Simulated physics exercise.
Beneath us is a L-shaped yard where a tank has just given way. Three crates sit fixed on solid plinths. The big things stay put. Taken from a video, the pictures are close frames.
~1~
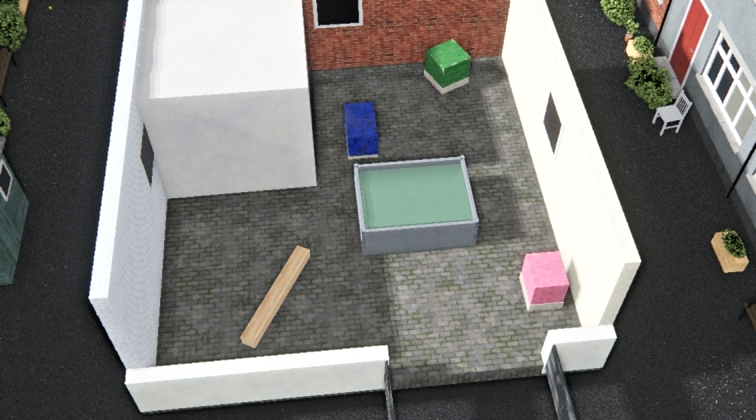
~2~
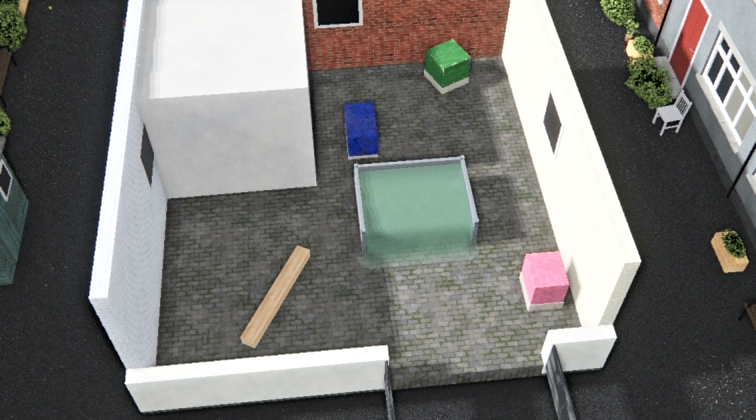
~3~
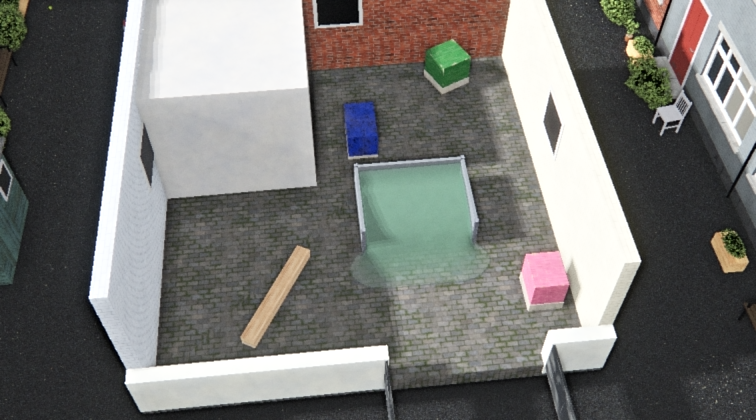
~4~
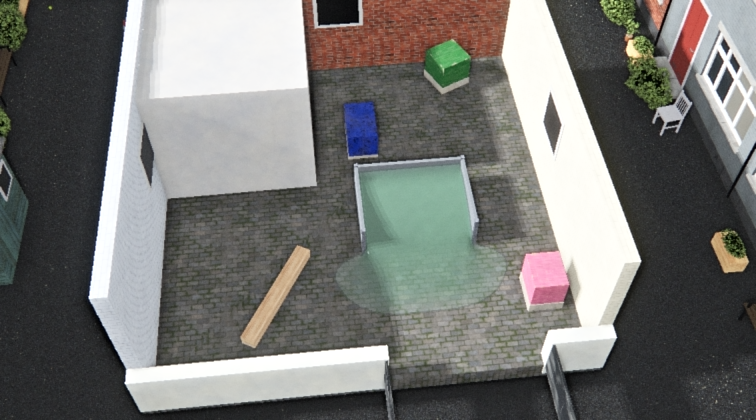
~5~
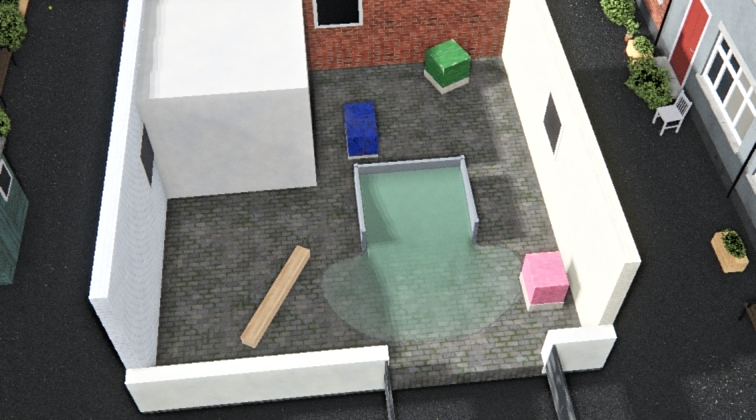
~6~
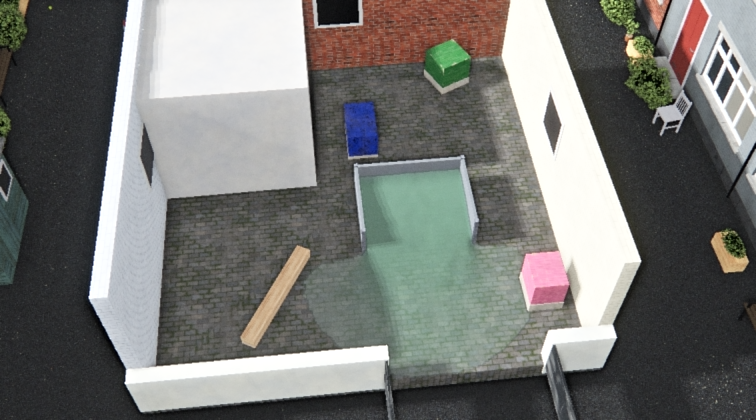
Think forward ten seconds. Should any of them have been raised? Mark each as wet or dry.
Green crate: Dry; blue crate: Dry; pink crate: Dry.
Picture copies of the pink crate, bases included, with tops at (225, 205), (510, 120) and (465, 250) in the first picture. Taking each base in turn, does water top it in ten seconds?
Respectively: Comes through fine, comes through fine and is reached.
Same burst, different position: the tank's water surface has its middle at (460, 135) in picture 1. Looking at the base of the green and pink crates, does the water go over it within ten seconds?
Note - green is left dry; pink is overtopped.
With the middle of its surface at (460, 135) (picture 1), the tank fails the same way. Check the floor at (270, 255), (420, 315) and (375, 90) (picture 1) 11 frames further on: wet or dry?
As listed: Dry, flooded, not flooded.
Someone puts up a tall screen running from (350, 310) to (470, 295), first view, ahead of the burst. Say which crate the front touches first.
First is the pink crate.
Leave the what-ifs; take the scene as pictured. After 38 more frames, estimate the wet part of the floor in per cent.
Close to 50 %.
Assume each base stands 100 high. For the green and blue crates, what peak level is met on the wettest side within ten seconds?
Around 0 % and 40 %.
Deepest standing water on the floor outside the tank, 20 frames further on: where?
I'd go with (166, 389) as the deepest place.
A moment on, water covers 25 % of the floor; the green crate not reached, the blue crate not reached, the pink crate water round its plinth.
Next, water covers 30 % of the floor; the green crate not reached, the blue crate not reached, the pink crate water round its plinth.
Then, water covers 35 % of the floor; the green crate not reached, the blue crate not reached, the pink crate water round its plinth.
Later, water covers 50 % of the floor; the green crate not reached, the blue crate not reached, the pink crate water round its plinth.
In the end, water covers 50 % of the floor; the green crate stayed above the water, the blue crate stayed above the water, the pink crate stayed above the water.
